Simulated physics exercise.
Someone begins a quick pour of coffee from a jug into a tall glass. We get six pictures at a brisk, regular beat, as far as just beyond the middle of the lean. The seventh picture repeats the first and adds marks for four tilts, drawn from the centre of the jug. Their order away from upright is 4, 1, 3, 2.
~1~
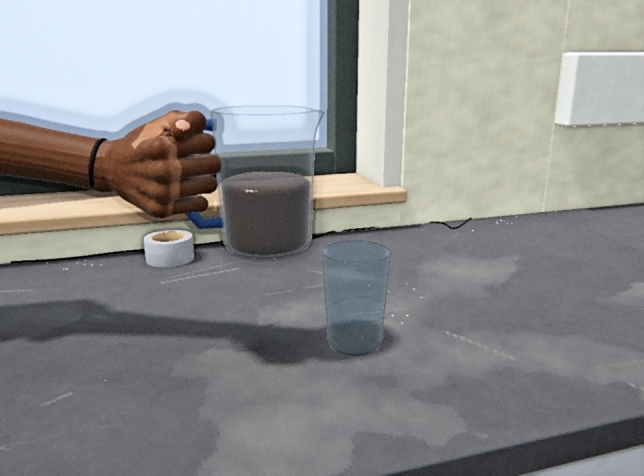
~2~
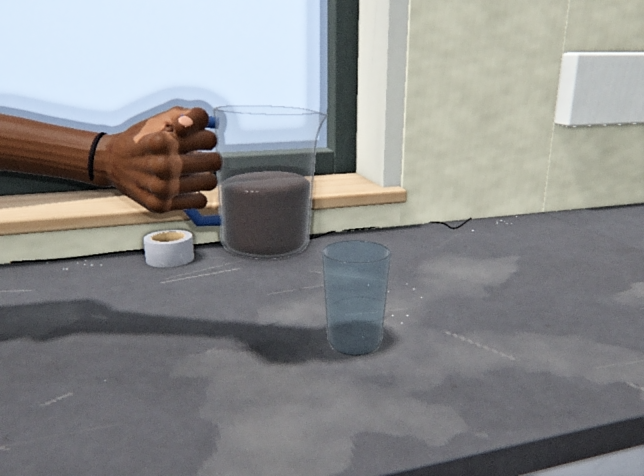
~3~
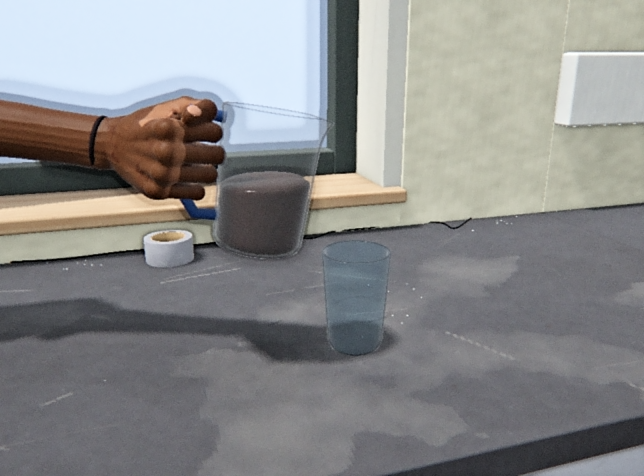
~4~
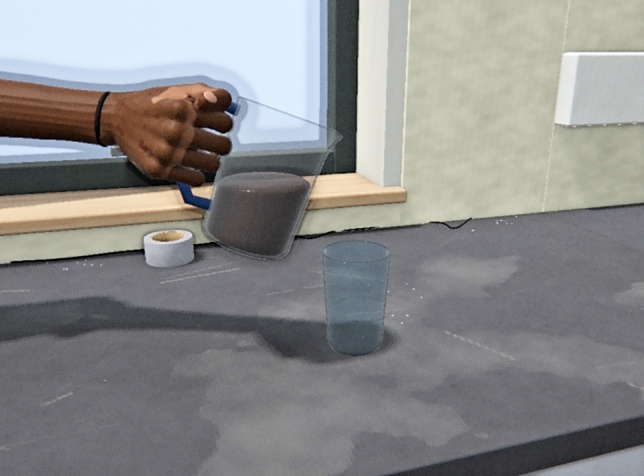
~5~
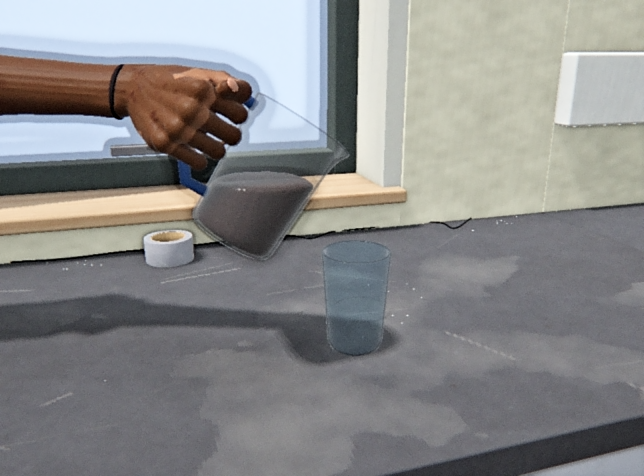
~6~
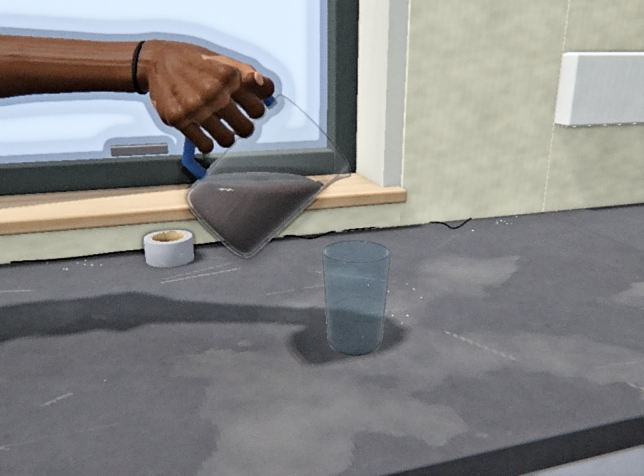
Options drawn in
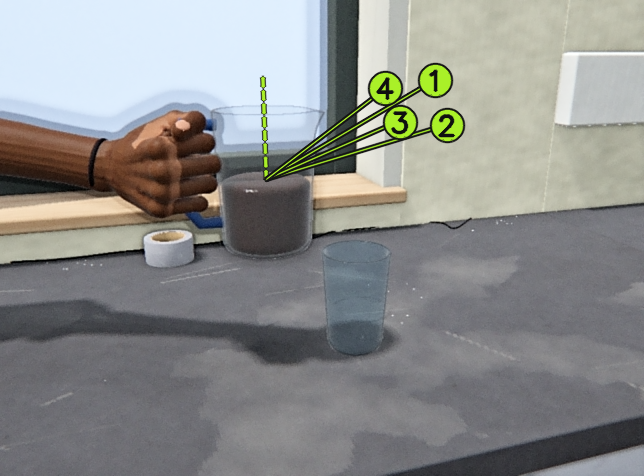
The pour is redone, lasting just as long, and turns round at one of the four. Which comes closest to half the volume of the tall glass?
2.
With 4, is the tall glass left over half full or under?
Under.
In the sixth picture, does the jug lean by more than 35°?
Yes.
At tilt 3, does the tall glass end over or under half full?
Under half.
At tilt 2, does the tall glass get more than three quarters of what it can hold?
No, less.
On the marked copy, 1 at (420, 88); 2 at (431, 129); 3 at (384, 127); 4 at (371, 99).
Choosing 1, the tall glass ends with about 14 % of what it can hold.
Choosing 2, the tall glass ends with about 47 % of what it can hold; 5 % of the coffee is spilt.
Choosing 3, the tall glass ends with about 28 % of what it can hold; 3 % of the coffee is spilt.
Choosing 4, the tall glass ends with about 3 % of what it can hold.
